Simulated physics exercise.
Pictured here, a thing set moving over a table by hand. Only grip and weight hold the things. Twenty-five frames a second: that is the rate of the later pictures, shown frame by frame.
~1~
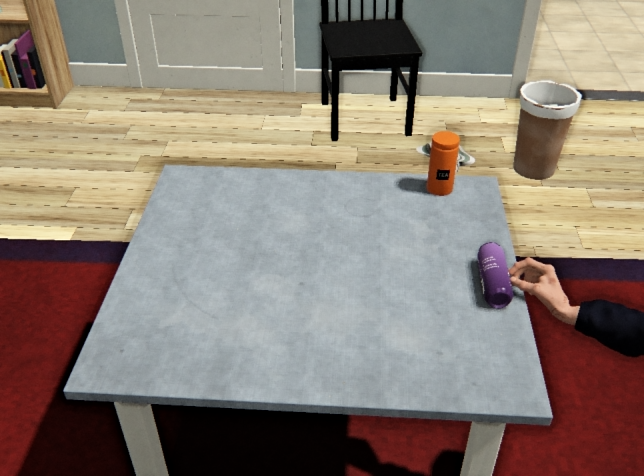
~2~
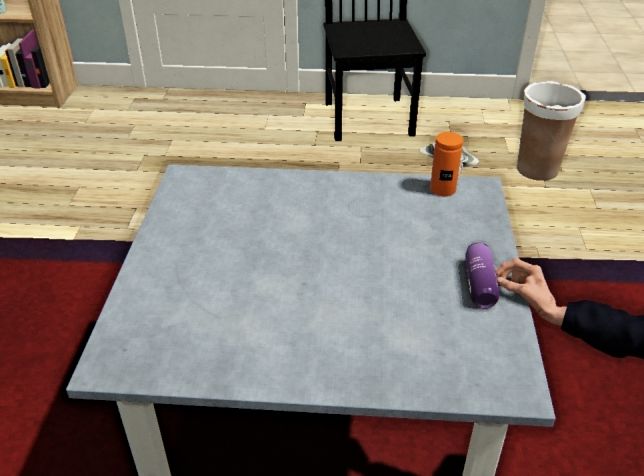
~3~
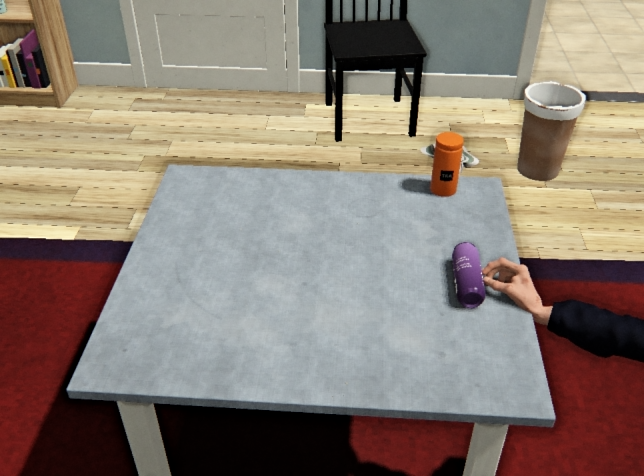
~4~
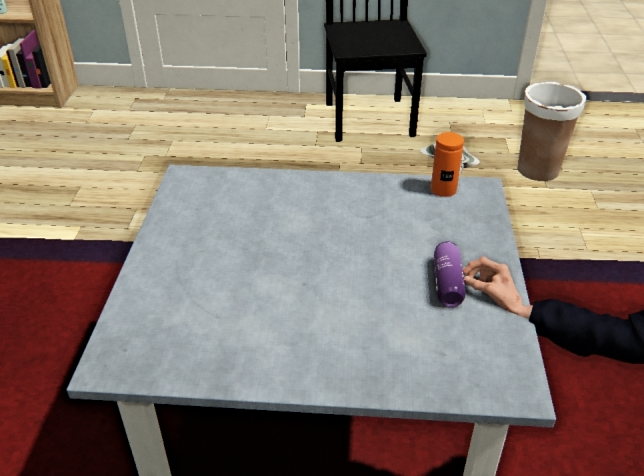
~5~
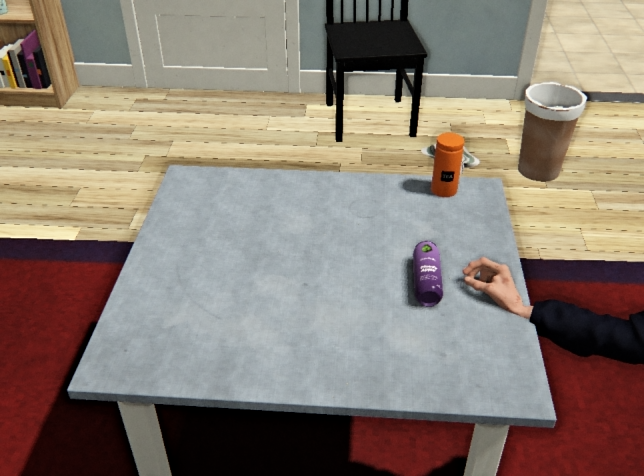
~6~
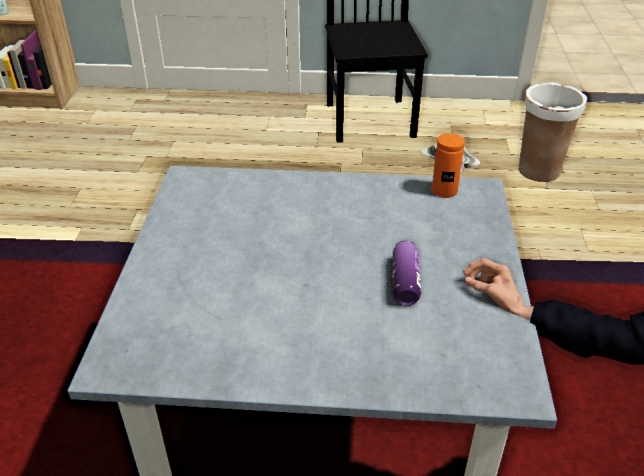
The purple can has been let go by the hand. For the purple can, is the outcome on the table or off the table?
Lost over the side.
Then, 0.30 s later than the last frame, purple can moved well along near (251, 265).
Then, 0.60 s later than the last frame, purple can now off the table.
Then, 0.90 s later than the last frame, things are still on the move.
When it is over, off the table, purple can.
